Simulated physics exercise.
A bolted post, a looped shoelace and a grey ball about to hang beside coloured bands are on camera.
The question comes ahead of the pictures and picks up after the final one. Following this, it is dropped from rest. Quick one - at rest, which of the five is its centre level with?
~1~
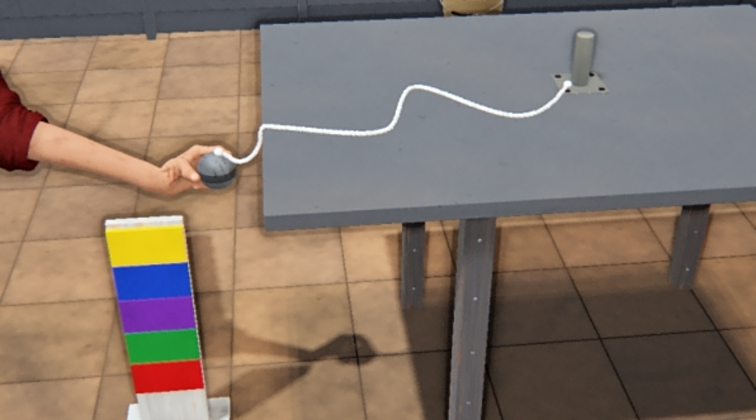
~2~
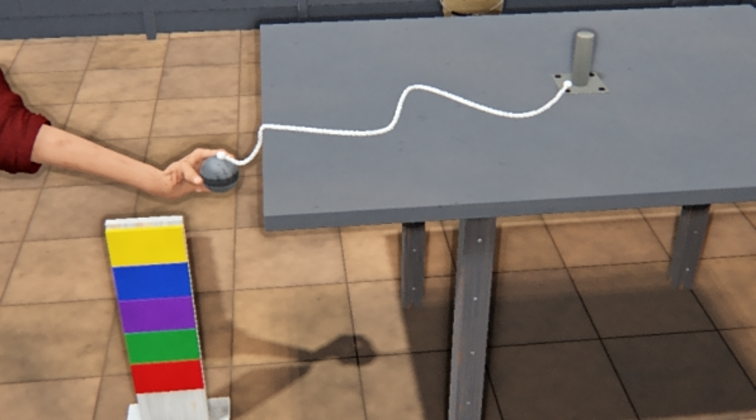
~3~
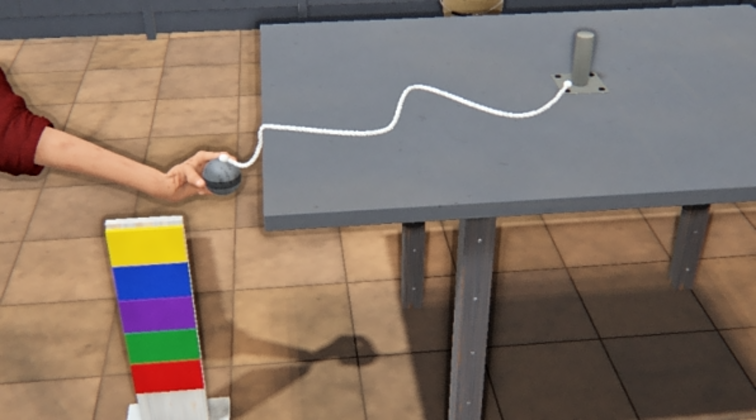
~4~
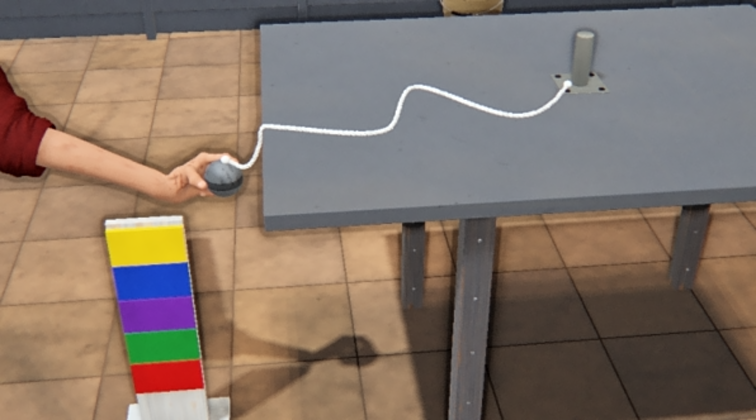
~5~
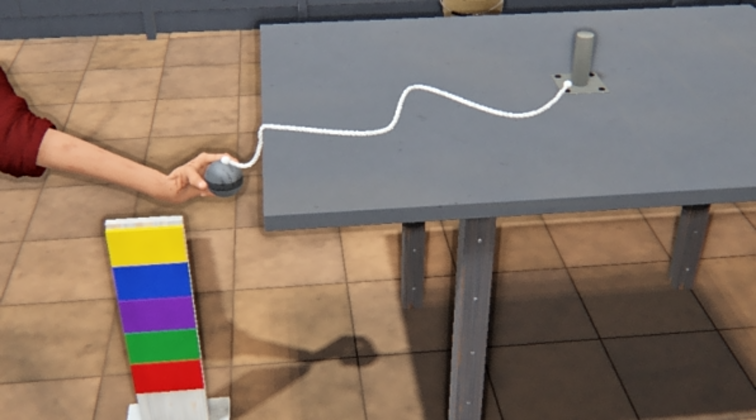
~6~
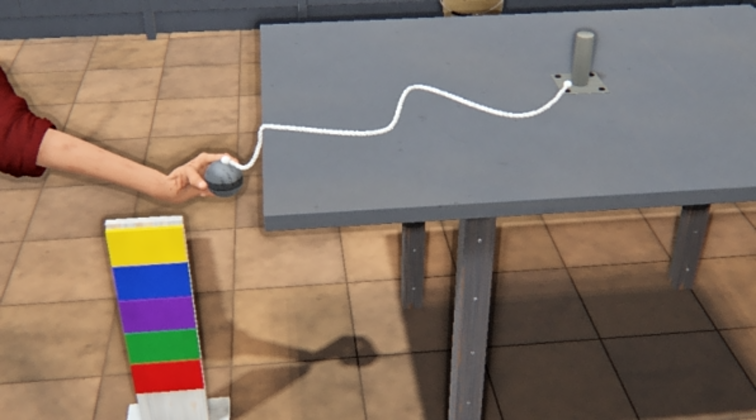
At purple.
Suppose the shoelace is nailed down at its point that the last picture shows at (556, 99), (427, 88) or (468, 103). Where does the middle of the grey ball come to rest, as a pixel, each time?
Per try (px, approx.): (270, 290); (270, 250); (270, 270).
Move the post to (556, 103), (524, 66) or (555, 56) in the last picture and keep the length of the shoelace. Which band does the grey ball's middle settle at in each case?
First try: Green; second try: Green; third try: Purple.
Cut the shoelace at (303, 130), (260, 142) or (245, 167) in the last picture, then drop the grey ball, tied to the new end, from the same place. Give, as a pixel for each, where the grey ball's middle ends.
In that order: (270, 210), (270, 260) and (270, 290).
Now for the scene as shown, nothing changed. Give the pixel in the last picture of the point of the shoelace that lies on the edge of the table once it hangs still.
It's the point at about (390, 128).
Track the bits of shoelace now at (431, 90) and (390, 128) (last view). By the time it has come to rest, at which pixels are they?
Near (379, 106) and (264, 123).
Early on, ball near (268, 285); level with blue.
Midway, ball near (275, 303); level with purple.
Finally, ball near (272, 303); level with purple. Its middle rests at the purple band.
